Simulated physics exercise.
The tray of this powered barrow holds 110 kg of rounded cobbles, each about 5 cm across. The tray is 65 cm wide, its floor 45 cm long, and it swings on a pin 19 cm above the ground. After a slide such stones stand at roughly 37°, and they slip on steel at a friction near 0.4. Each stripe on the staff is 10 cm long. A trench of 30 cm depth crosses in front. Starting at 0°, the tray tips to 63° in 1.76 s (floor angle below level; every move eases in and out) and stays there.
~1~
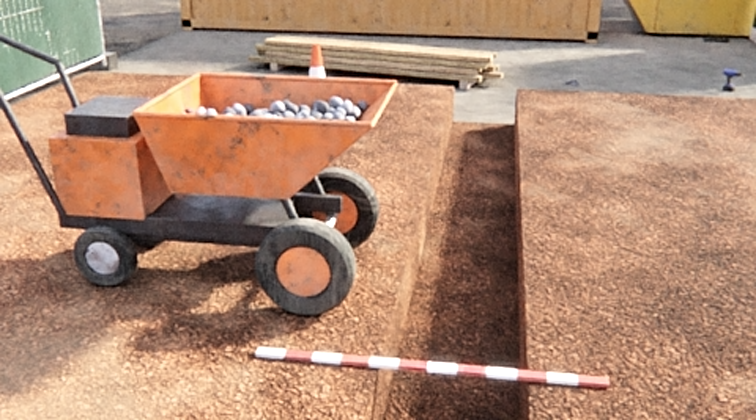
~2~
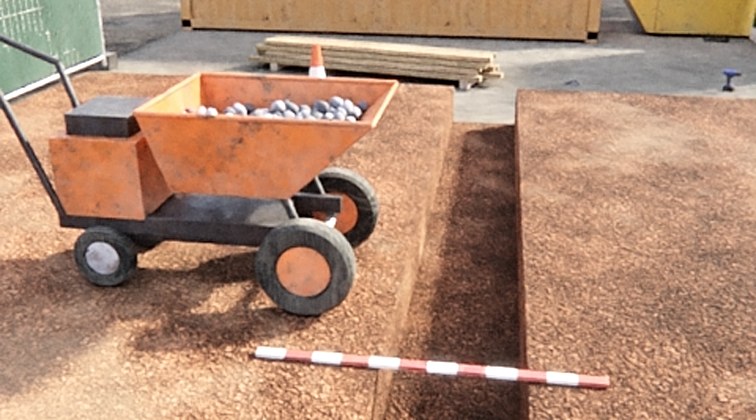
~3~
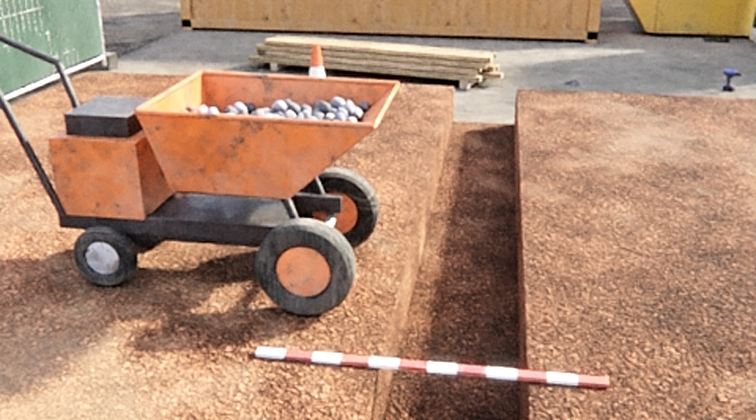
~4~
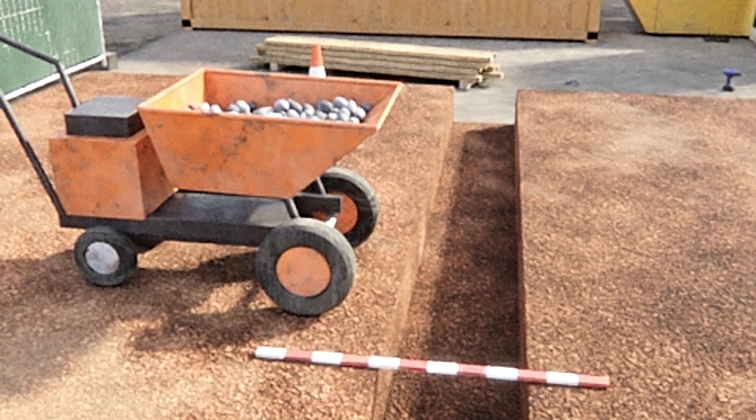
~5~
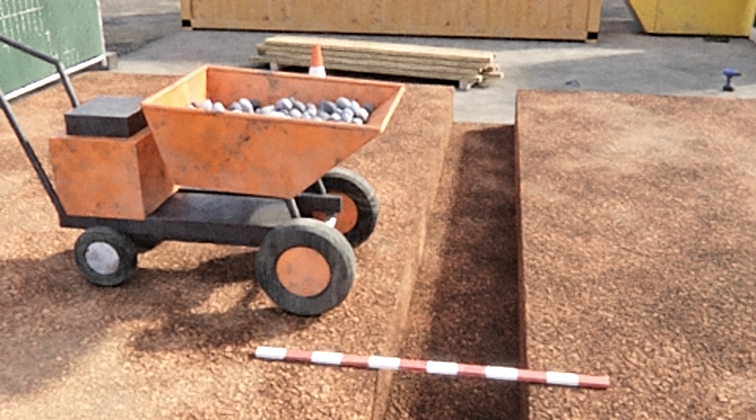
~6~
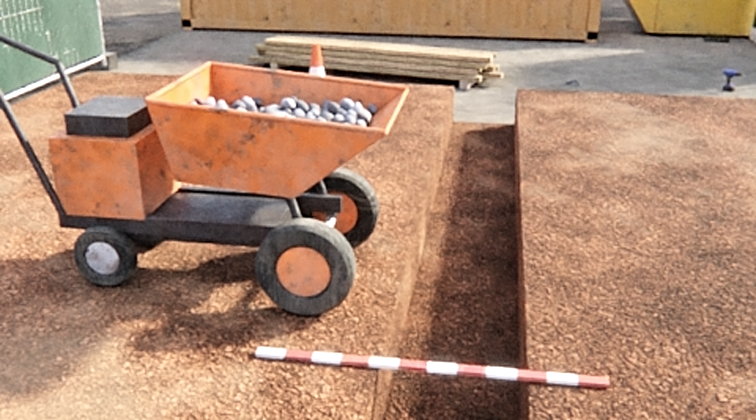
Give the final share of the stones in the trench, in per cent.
About 66 per cent.
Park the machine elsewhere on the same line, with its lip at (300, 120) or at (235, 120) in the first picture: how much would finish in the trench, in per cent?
About 100 and 85 per cent.
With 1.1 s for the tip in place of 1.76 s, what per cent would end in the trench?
In that case some 60 per cent.
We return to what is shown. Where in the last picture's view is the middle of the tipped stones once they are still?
Their middle is at about (505, 336).
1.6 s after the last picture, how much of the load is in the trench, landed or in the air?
About 20 per cent by then.
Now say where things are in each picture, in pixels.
In the first frame, the tray is at 0°, its lip at (372, 125); the top of the load is at (321, 109).
In the second frame, the tray is at 0°, its lip at (373, 126); the top of the load is at (321, 109).
In the third frame, lip at (375, 127), floor tilted 1°, highest stones at (319, 109).
In the fourth frame, the tray is at 2°, its lip at (378, 128); the top of the load is at (308, 109).
In the fifth frame, lip at (381, 130), floor tilted 3°, highest stones at (290, 109).
In the sixth frame, lip at (386, 133), floor tilted 5°, highest stones at (294, 108).
Then, 1.0 s after the last picture the floor is at 53°, 100 % in the tray; the foremost stones are at (453, 196).
Then, 1.6 s after the last picture the floor is at 63°, 69 % in the tray, 20 % in the trench, 10 % past the trench; the foremost stones are at (572, 299).
Then, 1.9 s after the last picture the floor is at 63°, 34 % in the tray, 36 % in the trench, 30 % past the trench; the foremost stones are at (665, 315).
Then, 3.9 s after the last picture the floor is at 63°, 0 % in the tray, 66 % in the trench, 34 % past the trench; the foremost stones are at (729, 314).
